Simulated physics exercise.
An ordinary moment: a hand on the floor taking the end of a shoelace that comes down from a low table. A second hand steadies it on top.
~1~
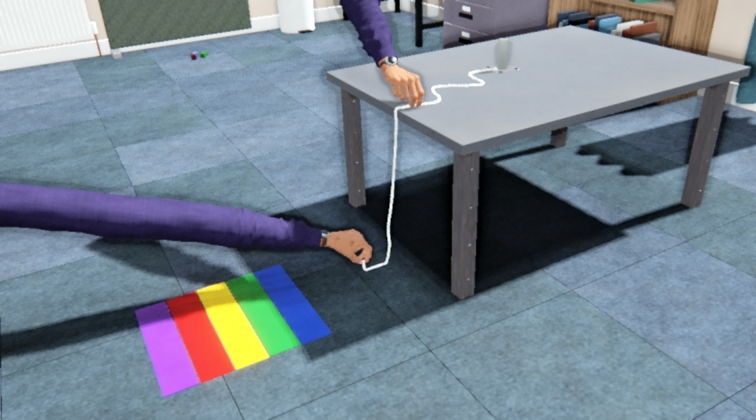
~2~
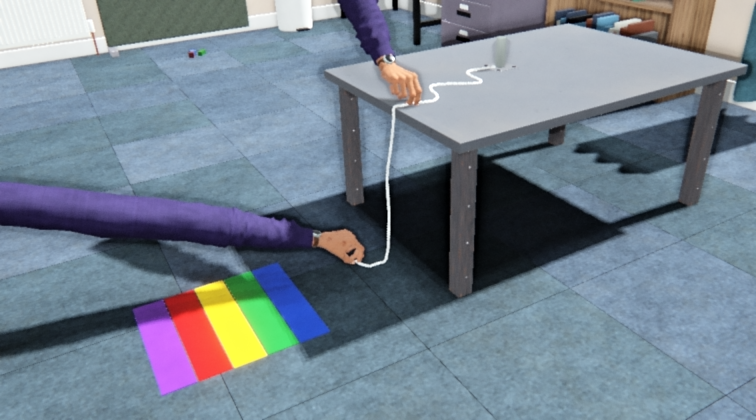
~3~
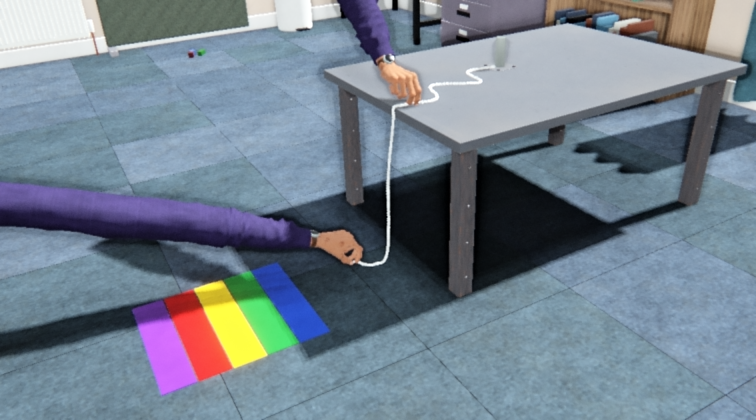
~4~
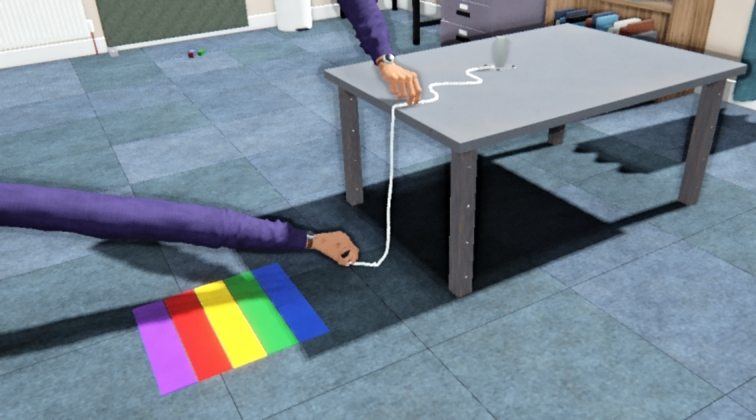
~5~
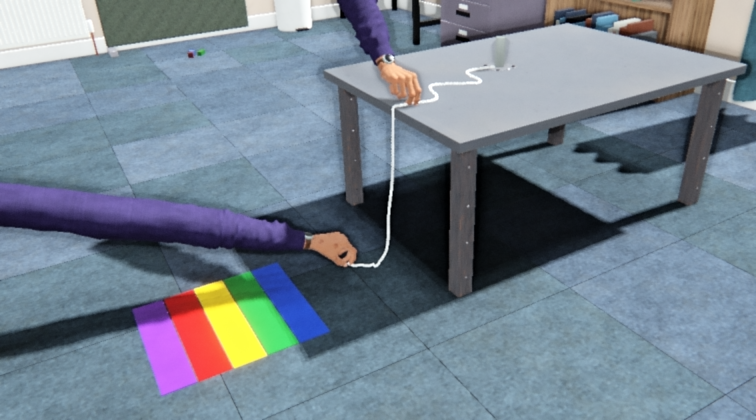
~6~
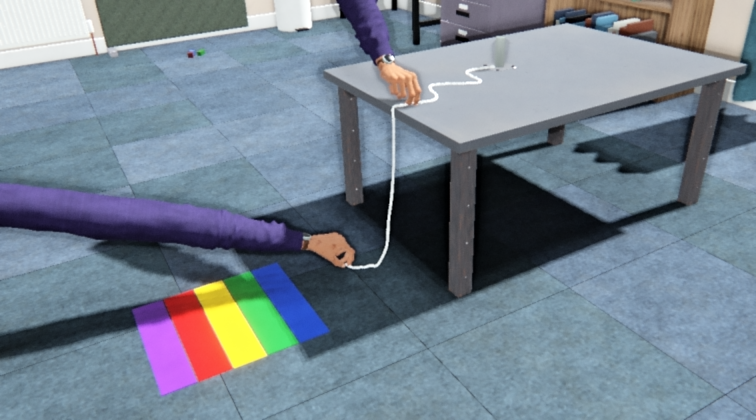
A white lace hanging over the edge of a gray table had its lower end drawn slightly left by one hand near a rainbow-striped mat, while another hand stayed on the tabletop.
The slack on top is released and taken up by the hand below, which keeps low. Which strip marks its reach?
The red one.
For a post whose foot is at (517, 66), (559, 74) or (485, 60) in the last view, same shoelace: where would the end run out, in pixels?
The places are (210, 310), (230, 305) and (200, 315).
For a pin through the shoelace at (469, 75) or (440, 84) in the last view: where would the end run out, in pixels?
Try by try, around (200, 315) and (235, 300).
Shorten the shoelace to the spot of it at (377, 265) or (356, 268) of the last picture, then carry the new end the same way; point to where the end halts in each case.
Try by try, around (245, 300) and (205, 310).
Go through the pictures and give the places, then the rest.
End (364, 261); blue (307, 324); green (276, 335); yellow (244, 347); red (211, 360); purple (175, 373), in the first frame.
End (356, 261); shoelace through (469, 71) (460, 84) (438, 98) (393, 125) (387, 188) (388, 248), in the second frame.
End (354, 261), in the third frame.
End (350, 263); shoelace through (469, 71) (460, 84) (437, 98) (393, 125) (390, 188) (387, 248), in the fourth frame.
End (348, 263), in the fifth frame.
End (346, 264); shoelace through (468, 71) (460, 84) (437, 98) (394, 125) (392, 187) (386, 249), in the sixth frame.
A little later, end near (256, 294); over green.
Next, end near (215, 308); over yellow.
When it is tight, end near (189, 317); over red. It halts on the red strip.
